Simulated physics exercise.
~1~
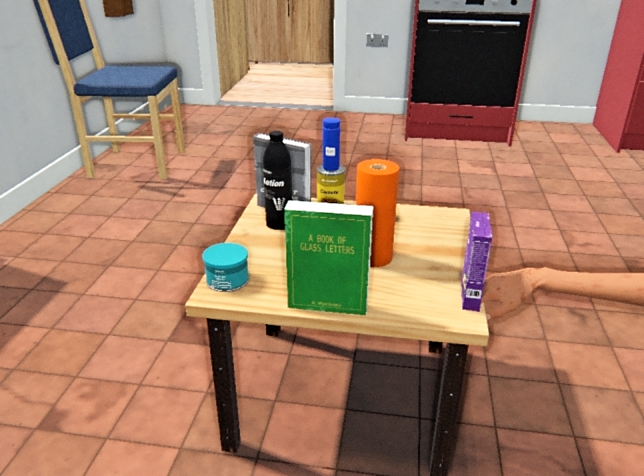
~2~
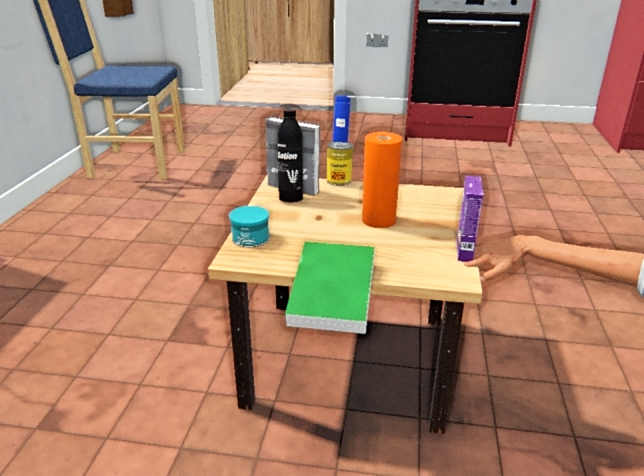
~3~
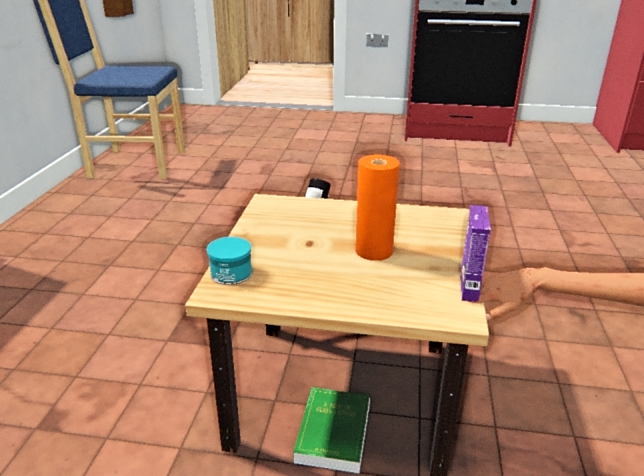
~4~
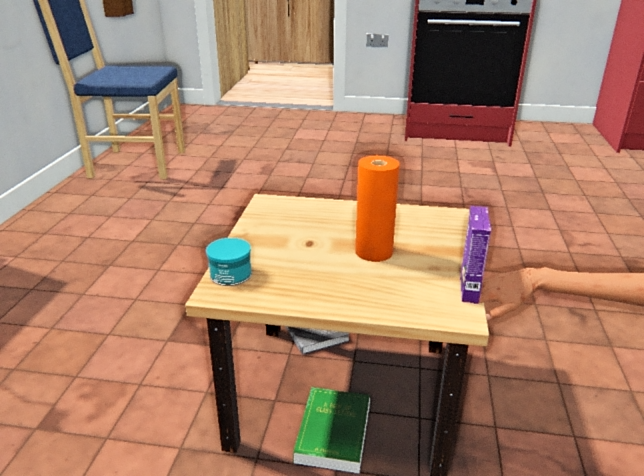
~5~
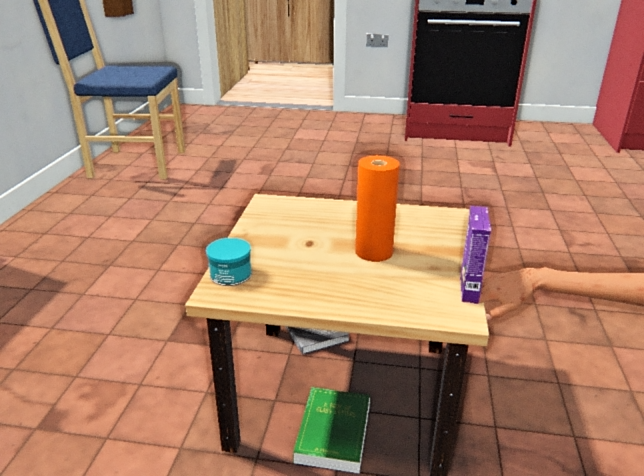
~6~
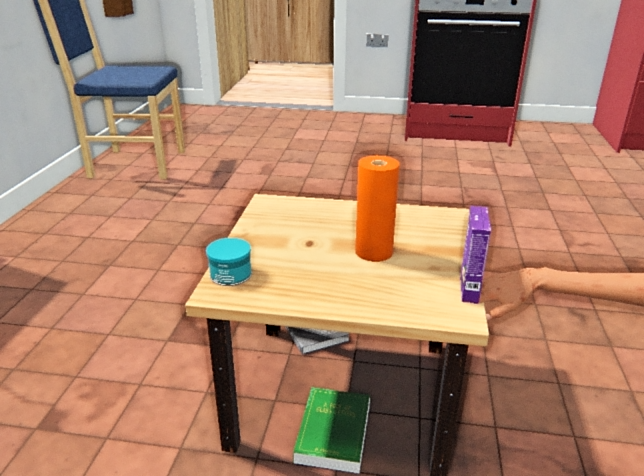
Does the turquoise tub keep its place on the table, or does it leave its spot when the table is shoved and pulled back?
The turquoise tub keeps its place, still standing at the left side of the table at the end.
In a kitchen with terracotta floor tiles, seen from above and in front, a hand rests at the right corner of a light wooden table. A green book stands at the front, a turquoise tub to the left, an orange roll and purple packet to the right, and a black bottle, grey book, yellow tin and blue shaker behind. The table is shoved away, and the green book tips over the front edge. The table comes back toward us as the things at the rear drop off behind. The tub, roll and packet remain standing, with both books on the floor.
